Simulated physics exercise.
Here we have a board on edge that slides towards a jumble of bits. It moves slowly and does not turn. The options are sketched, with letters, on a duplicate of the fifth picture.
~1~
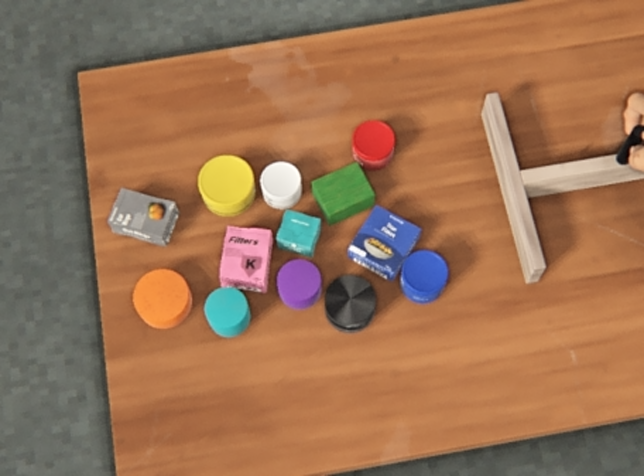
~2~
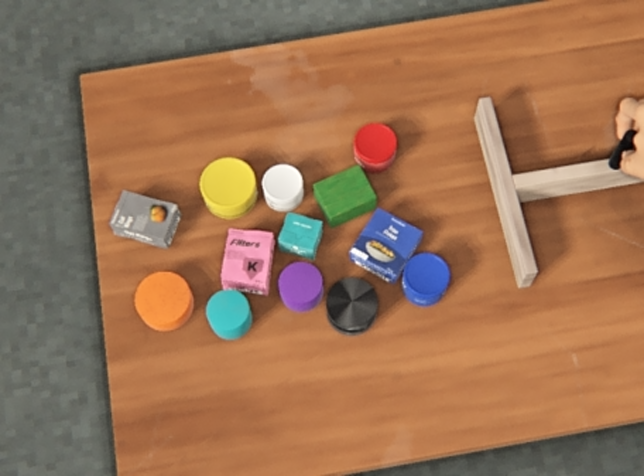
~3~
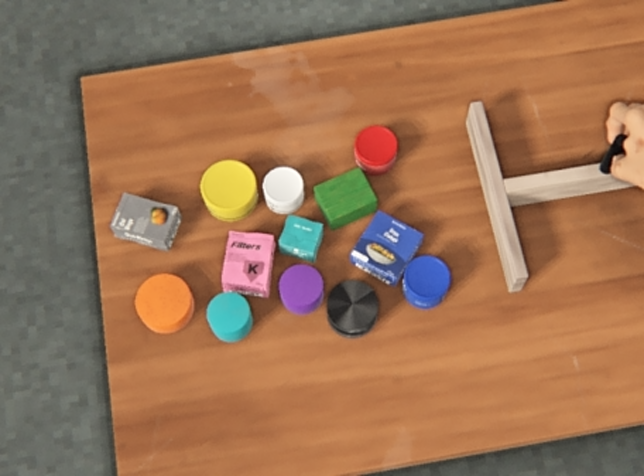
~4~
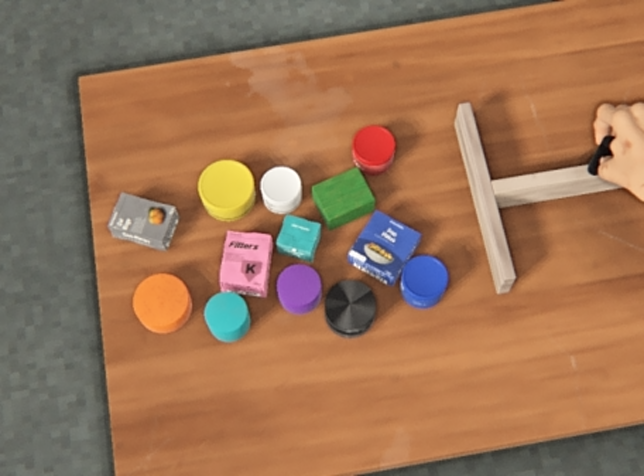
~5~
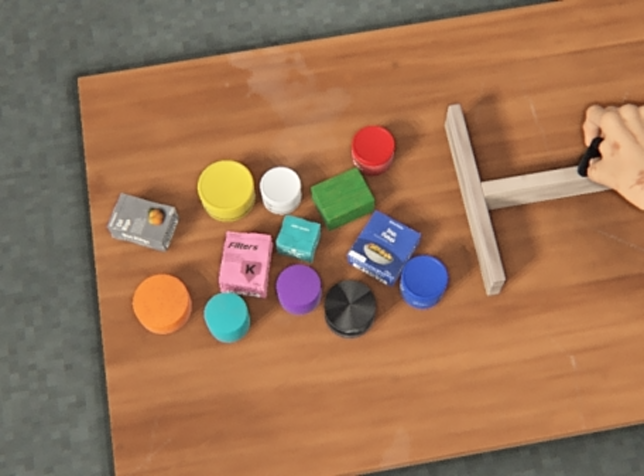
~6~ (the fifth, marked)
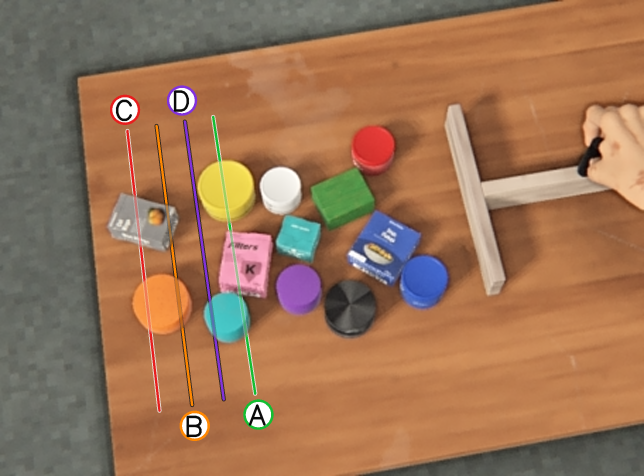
The clip shows a hand slowly sliding a T-shaped wooden board leftward across a wooden table, narrowing the gap to a jumble of colourful round containers and small boxes, which stay in place beside one another.
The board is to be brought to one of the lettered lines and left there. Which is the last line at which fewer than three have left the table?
It can go as far as D.
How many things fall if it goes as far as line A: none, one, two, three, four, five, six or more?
In all, none.
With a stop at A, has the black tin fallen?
No.
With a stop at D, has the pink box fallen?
By then, no.
On the marked copy, A at (233, 248); B at (173, 258); C at (143, 263); D at (203, 253).
Following D. Soon after the start, board (379, 206); black tin (324, 322); red jar (337, 156).
Later, board (280, 222); orange pot (139, 322); pink box (175, 283).
In the end, board (204, 235); grey packet over the edge; orange pot over the edge; two fallen.
As for the rest, A is within the limit but short; B drops three; C drops six.
